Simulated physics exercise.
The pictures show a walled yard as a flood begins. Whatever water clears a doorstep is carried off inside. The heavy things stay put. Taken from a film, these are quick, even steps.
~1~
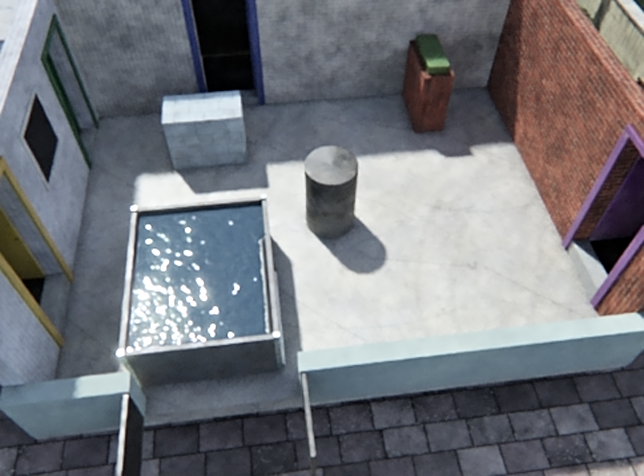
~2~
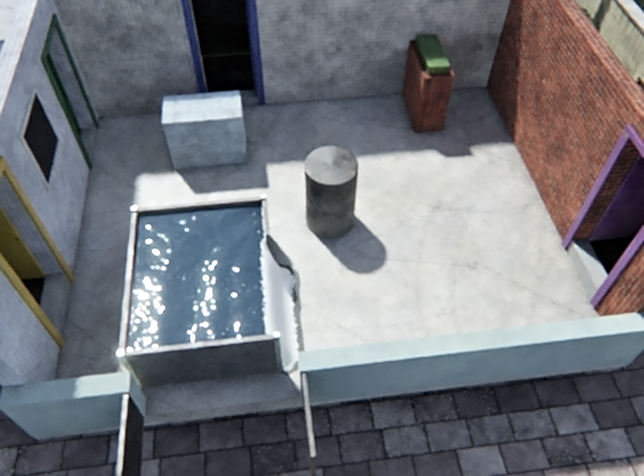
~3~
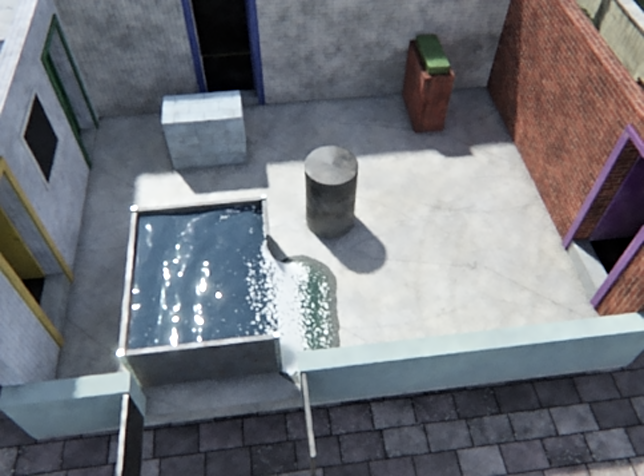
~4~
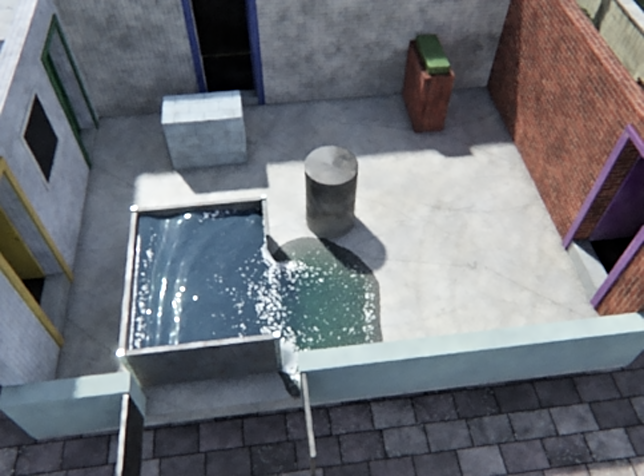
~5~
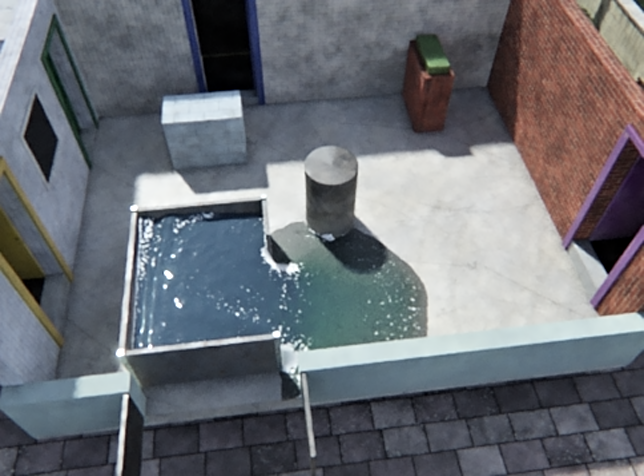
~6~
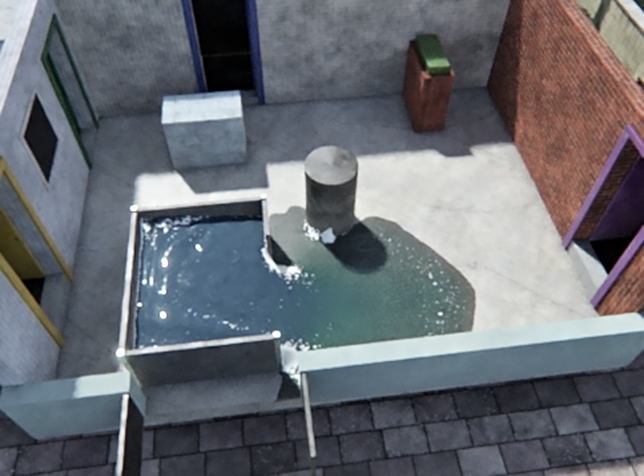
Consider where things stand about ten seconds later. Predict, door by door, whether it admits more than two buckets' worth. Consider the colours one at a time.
Result: Green door: Beyond two buckets; yellow door: Not beyond two buckets; blue door: Not beyond two buckets; purple door: Beyond two buckets.
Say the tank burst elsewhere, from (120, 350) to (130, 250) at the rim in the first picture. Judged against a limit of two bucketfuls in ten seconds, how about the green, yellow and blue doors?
As I see it, the green door overshoots, while the yellow door overshoots and the blue door undershoots.
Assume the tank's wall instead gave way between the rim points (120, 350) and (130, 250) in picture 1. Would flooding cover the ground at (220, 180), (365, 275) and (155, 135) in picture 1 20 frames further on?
Going in your order, I'd say drenched, then still bare, then drenched.
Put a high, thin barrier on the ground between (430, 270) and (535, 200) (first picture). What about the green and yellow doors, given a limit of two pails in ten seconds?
Outcome - green door: Never reaches it; yellow door: Never reaches it.
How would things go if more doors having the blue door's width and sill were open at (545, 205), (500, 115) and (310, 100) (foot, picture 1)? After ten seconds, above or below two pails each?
Same order as asked - exceeds the limit, exceeds the limit and stays within the limit.
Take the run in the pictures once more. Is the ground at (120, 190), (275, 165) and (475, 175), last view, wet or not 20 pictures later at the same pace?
Result, in that order: Not wetted / not wetted / wetted.
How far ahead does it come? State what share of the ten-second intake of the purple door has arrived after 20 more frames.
The figure is near 95 per cent.
A moment on, water covers 35 % of the floor; the green door not reached, the yellow door not reached, the blue door not reached, the purple door wet at the sill, nothing in.
Next, water covers 40 % of the floor; the green door not reached, the yellow door not reached, the blue door not reached, the purple door over two buckets in.
Then, water covers 45 % of the floor; the green door not reached, the yellow door not reached, the blue door not reached, the purple door far over two buckets in.
Later, water covers 70 % of the floor; the green door not reached, the yellow door not reached, the blue door wet at the sill, nothing in, the purple door far over two buckets in.
In the end, water covers 90 % of the floor; the green door over two buckets in, the yellow door wet at the sill, nothing in, the blue door wet at the sill, nothing in, the purple door far over two buckets in.
